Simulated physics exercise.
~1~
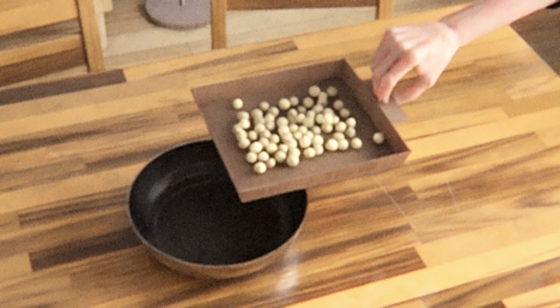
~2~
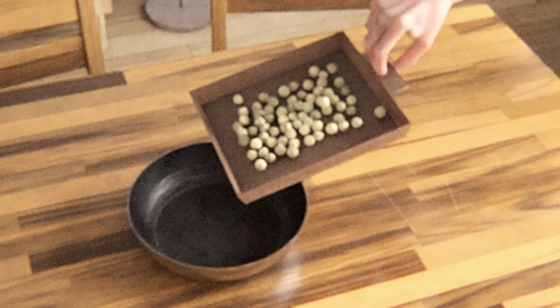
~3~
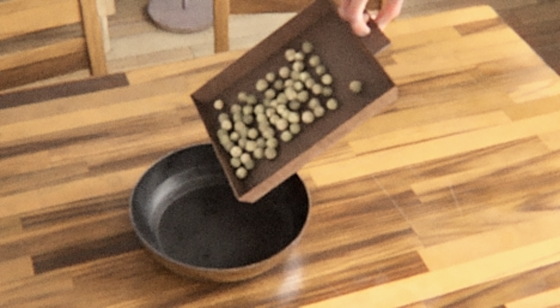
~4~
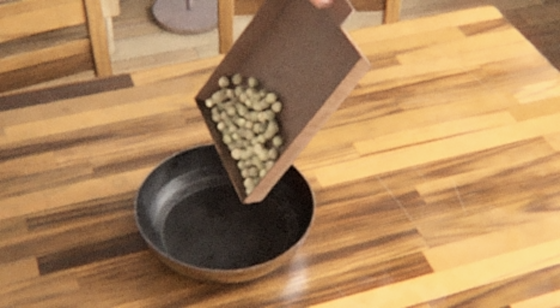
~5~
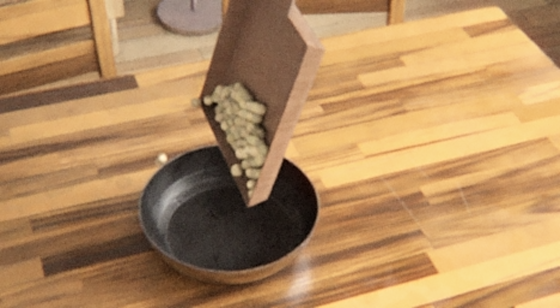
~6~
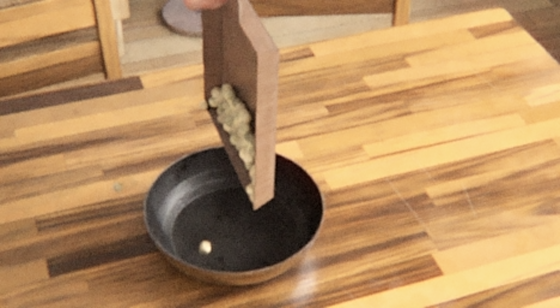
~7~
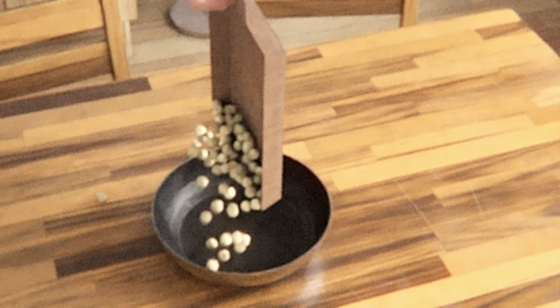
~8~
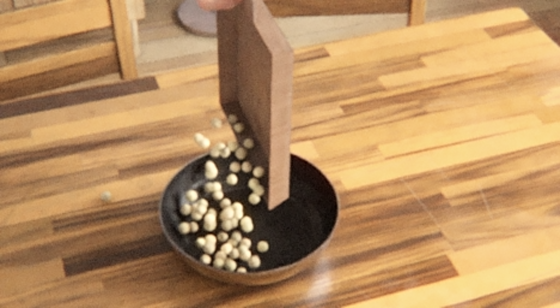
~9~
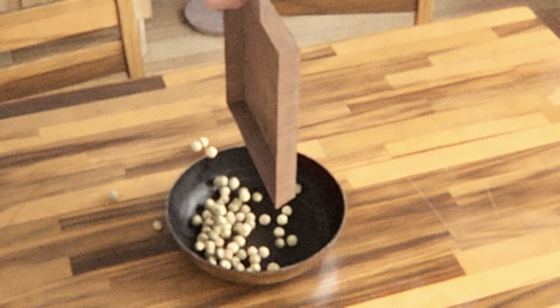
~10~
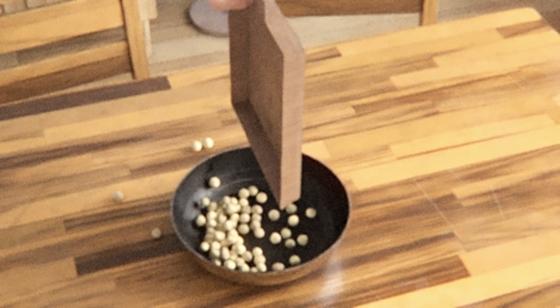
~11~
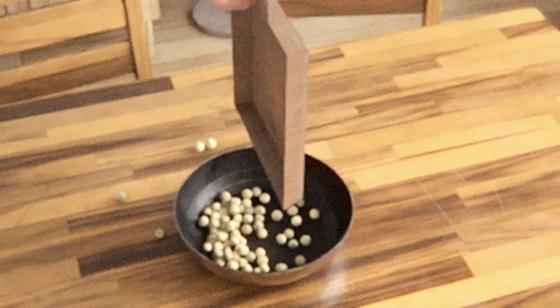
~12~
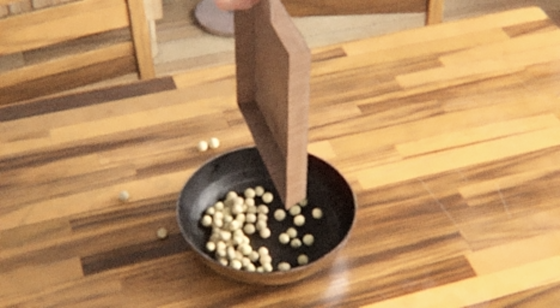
A hand tips a brown rectangular tray of pale round nuts over a dark round pan on a striped wooden table, seen from above at an angle, with wooden chairs behind. The tray tilts steadily, its near corner low over the pan, and the nuts slide and bunch toward the lower left side. As it reaches upright, one nut drops first, then the rest spill out in a rush. Most land in the pan and gather toward its left side, while a few scatter onto the table to the left. The hand holds the emptied tray upright above the pan as everything settles.
